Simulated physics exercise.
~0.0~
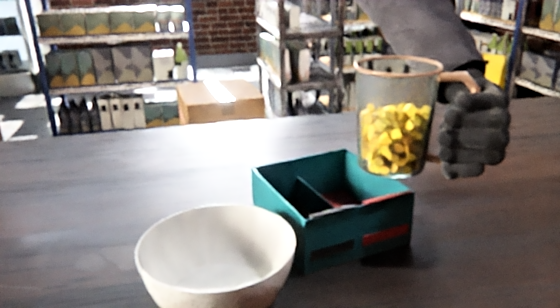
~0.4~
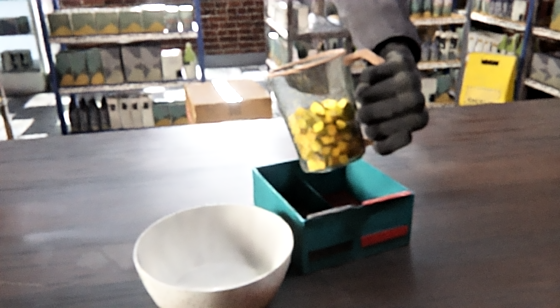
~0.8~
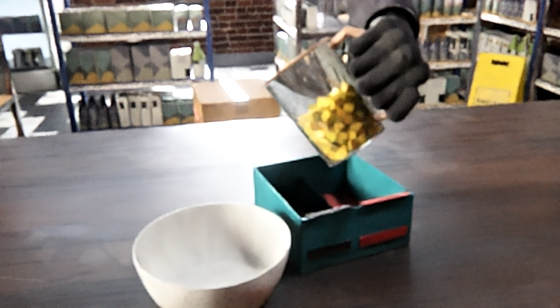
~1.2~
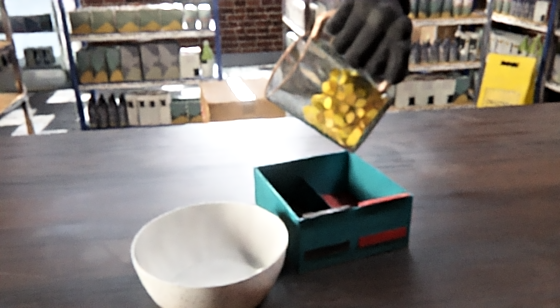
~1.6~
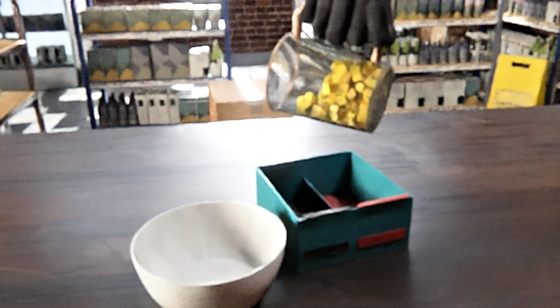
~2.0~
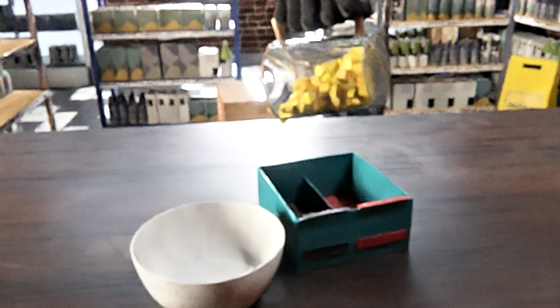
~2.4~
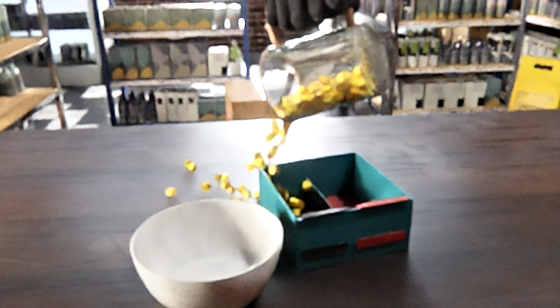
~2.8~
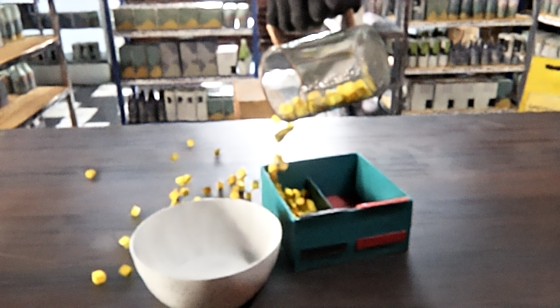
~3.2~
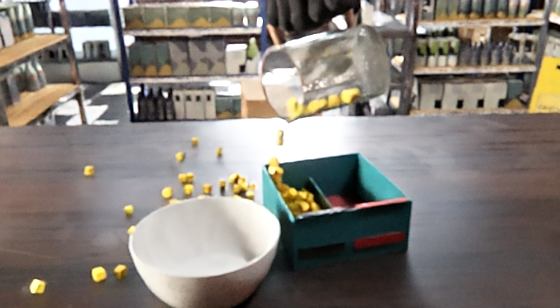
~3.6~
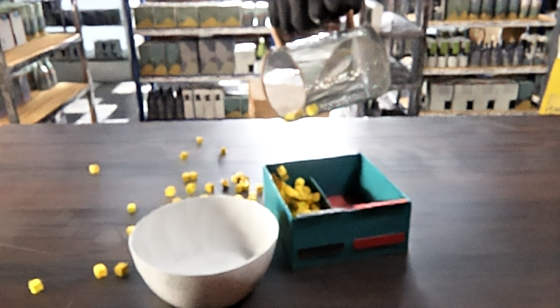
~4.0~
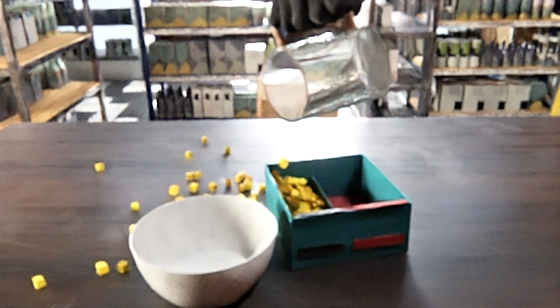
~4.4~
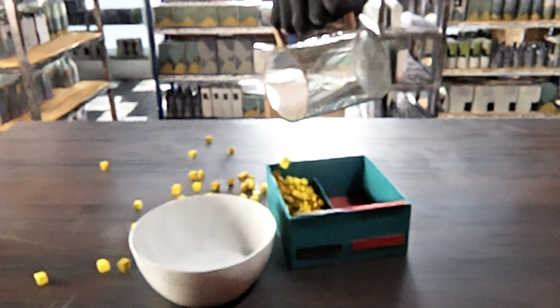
At the start, a dark gloved hand holds a clear cup of yellow cheese cubes upright above a dark table, where a white bowl sits beside a teal tin with a red section and a black section. The hand moves left and tips the cup until it lies on its side above the tin. Cubes then spill from its mouth, some dropping into the tin and others scattering across the table behind and left of the bowl. The cup empties while staying tilted. Finally, most cubes are heaped in the black section, many lie on the table, and the bowl and red section look empty.
